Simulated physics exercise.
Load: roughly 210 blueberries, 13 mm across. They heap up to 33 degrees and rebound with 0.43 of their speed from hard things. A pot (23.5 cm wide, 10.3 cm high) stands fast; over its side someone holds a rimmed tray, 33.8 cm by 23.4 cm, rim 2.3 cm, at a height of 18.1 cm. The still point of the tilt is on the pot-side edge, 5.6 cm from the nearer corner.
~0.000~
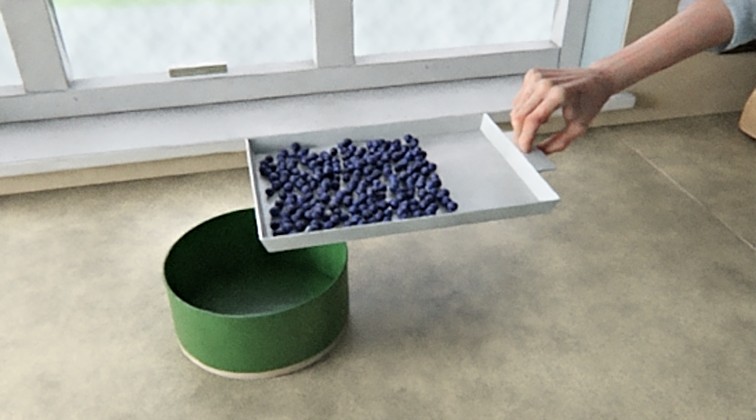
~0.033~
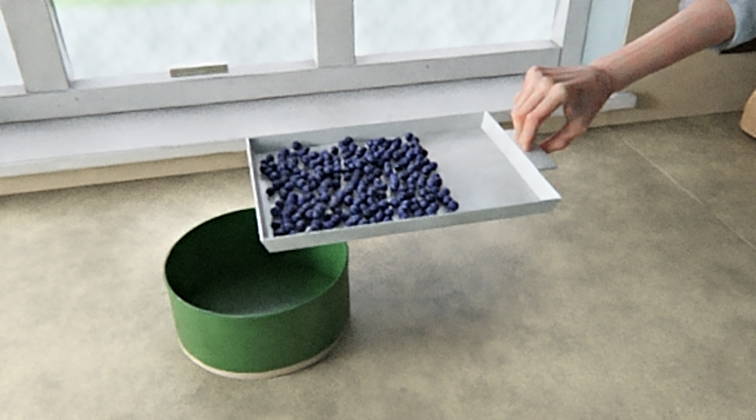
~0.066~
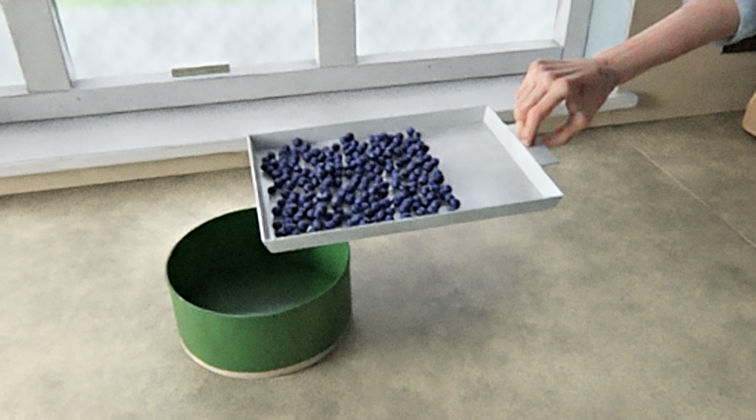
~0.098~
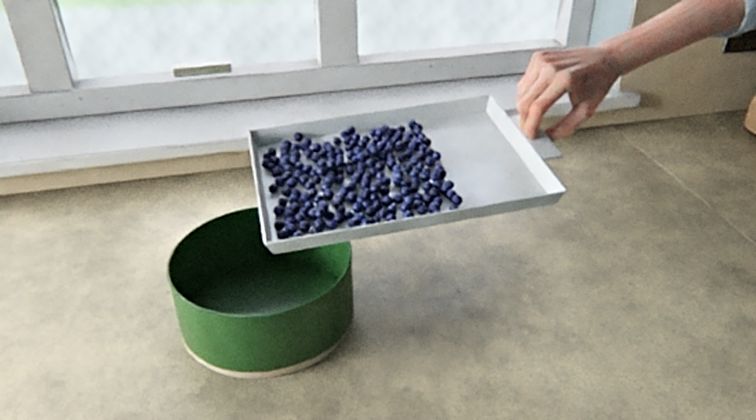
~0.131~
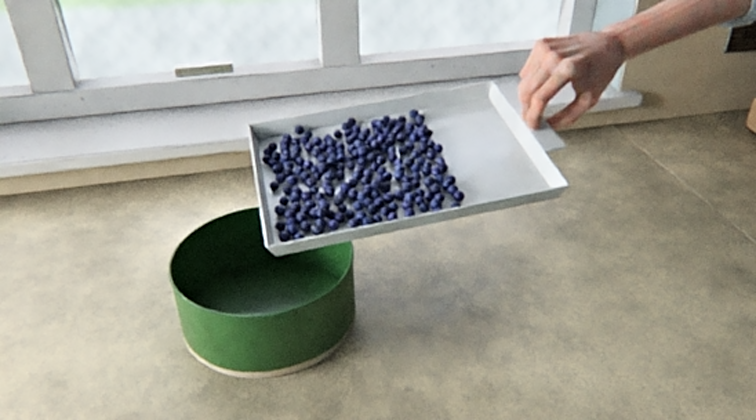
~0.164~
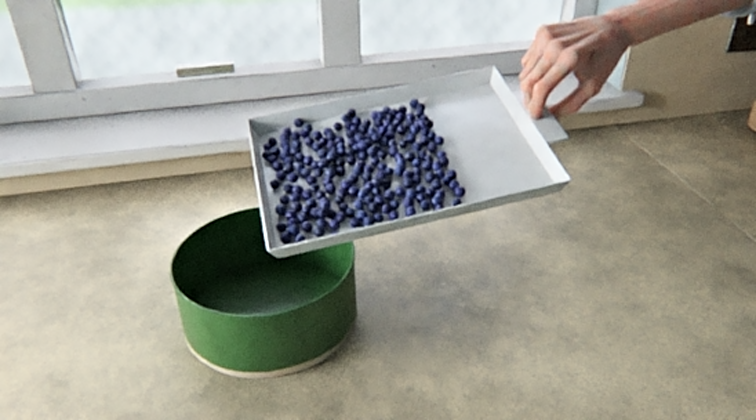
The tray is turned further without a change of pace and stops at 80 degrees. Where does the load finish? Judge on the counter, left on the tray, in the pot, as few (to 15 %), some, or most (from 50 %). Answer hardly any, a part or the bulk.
Counter the bulk, tray hardly any, pot a part.
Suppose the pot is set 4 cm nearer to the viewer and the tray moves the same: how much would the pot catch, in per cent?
It would be near 65 per cent.
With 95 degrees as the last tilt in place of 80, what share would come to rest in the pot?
It would be near 35 per cent.
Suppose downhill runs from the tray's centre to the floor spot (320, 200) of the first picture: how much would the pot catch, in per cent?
Some 80 per cent.
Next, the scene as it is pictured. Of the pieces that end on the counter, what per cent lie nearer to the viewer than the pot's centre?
Some 100 per cent.
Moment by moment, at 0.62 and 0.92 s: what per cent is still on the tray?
In turn: 100, 60.
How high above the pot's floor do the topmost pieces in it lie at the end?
Roughly 2.0 cm.
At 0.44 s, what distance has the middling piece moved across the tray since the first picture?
Roughly 4 cm.
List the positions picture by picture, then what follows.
Tray tilt 0 degrees, front corners at (267, 235) and (552, 197); middle of the pieces at (356, 182); pot at (256, 255), in the first picture.
Tray tilt 1 degrees, front corners at (268, 235) and (553, 196); middle of the pieces at (357, 181), in the second picture.
Tray tilt 2 degrees, front corners at (270, 236) and (555, 193); middle of the pieces at (359, 179), in the third picture.
Tray tilt 5 degrees, front corners at (271, 238) and (558, 188), lowest corner left front; middle of the pieces at (360, 175), in the fourth picture.
Tray tilt 9 degrees, front corners at (273, 241) and (560, 182), lowest corner left front; middle of the pieces at (361, 170), in the fifth picture.
Tray tilt 13 degrees, front corners at (274, 244) and (562, 177), lowest corner left front; middle of the pieces at (362, 165); pot at (264, 254). The tray's pace is about 125 degrees a second, in the sixth picture.
Then, at 0.44 s, tilt 47 degrees; the tray holds 100 %, the pot 0 %.
After 0.62 s, tilt 69 degrees; the tray holds 100 %, the pot 0 %.
Then, at 0.92 s, tilt 80 degrees; the tray holds 60 %, the pot 0 %.
By 2.0 s all is still; counter 70 %, tray 5 %, pot 25 %.
